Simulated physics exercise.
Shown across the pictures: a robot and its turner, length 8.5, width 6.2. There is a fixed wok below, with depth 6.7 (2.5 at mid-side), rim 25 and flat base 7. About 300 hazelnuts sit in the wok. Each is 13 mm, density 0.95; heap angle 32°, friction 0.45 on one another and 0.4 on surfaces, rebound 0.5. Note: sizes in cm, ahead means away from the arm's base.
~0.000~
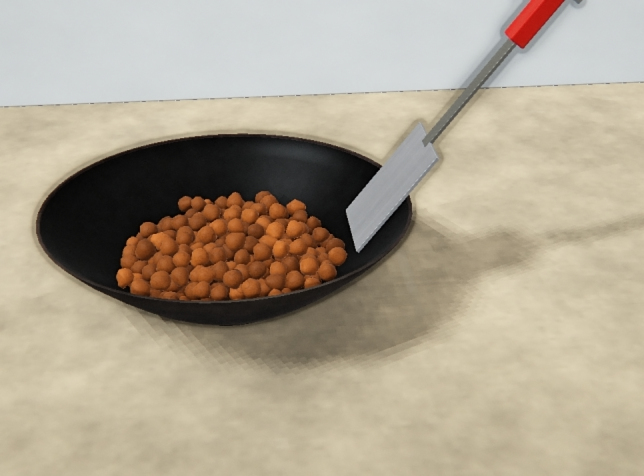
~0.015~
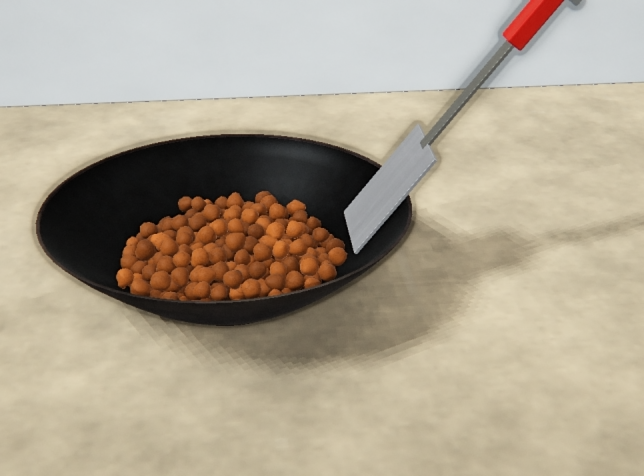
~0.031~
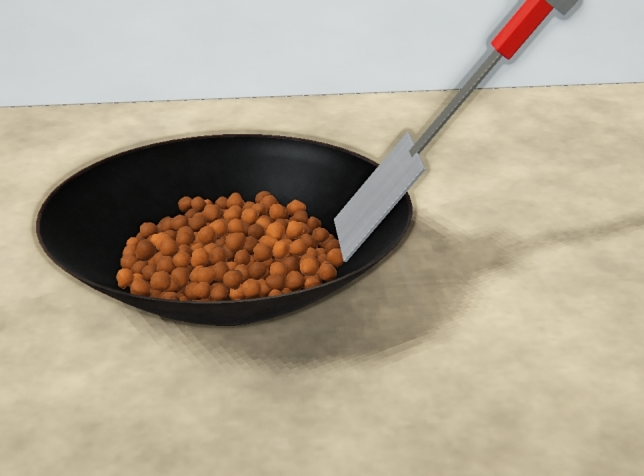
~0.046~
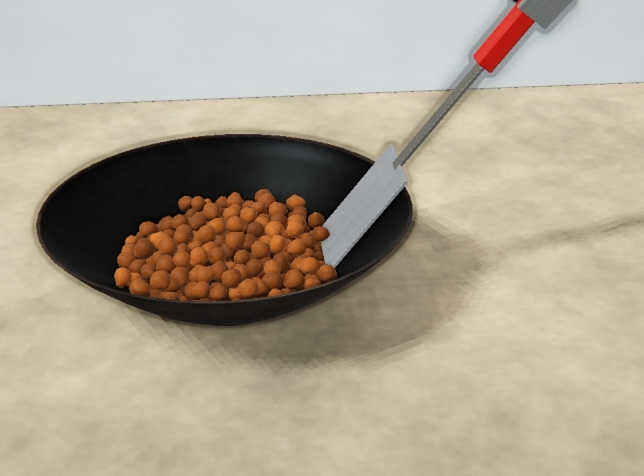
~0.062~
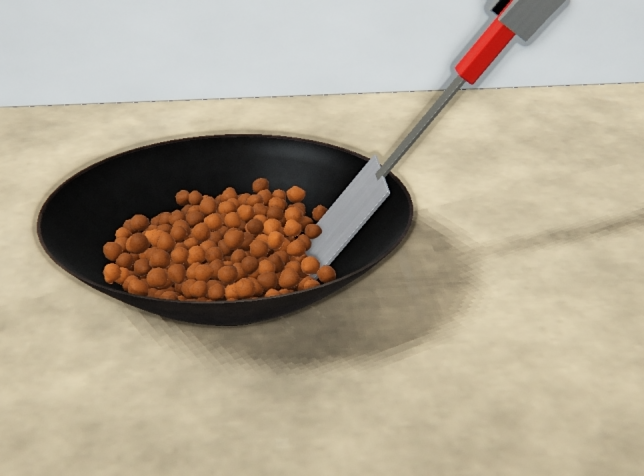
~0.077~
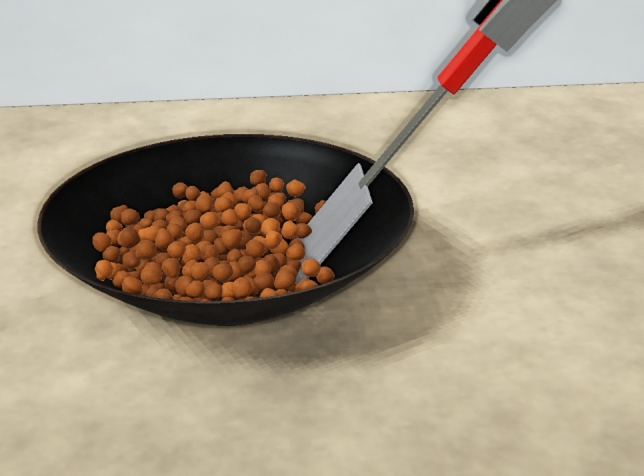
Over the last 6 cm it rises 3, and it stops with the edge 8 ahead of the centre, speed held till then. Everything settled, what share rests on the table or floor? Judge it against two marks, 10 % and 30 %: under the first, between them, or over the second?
Over the second, so above 30 %.
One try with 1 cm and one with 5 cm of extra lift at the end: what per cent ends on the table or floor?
First try around 40 percent, second try around 35 percent.
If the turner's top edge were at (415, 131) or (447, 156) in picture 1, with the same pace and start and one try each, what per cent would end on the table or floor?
Around 45 per cent, then around 40 per cent.
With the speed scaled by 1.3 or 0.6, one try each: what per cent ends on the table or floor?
First try around 50 %, second try around 20 %.
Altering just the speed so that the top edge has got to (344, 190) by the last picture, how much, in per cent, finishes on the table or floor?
Roughly 50 per cent.
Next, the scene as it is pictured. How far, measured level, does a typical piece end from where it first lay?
Roughly 8 centimetres.
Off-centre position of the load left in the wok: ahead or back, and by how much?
2.5 cm ahead.
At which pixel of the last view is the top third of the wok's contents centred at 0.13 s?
Near (166, 236).
By 0.13 s, sloping 52°, highest piece 7 above the table; 301 in the wok.
By 0.19 s, sloping 52°, highest piece 8 above the table; 301 in the wok.
By 0.41 s, sloping 52°, highest piece 9 above the table; 175 in the wok, 76 on the table or floor, 50 on the blade or in flight.
By 1.46 s, sloping 52°, highest piece 6 above the table; 175 in the wok, 126 on the table or floor.
Final count, 175 in the wok, 126 on the table or floor. That is 42 % on the table or floor.
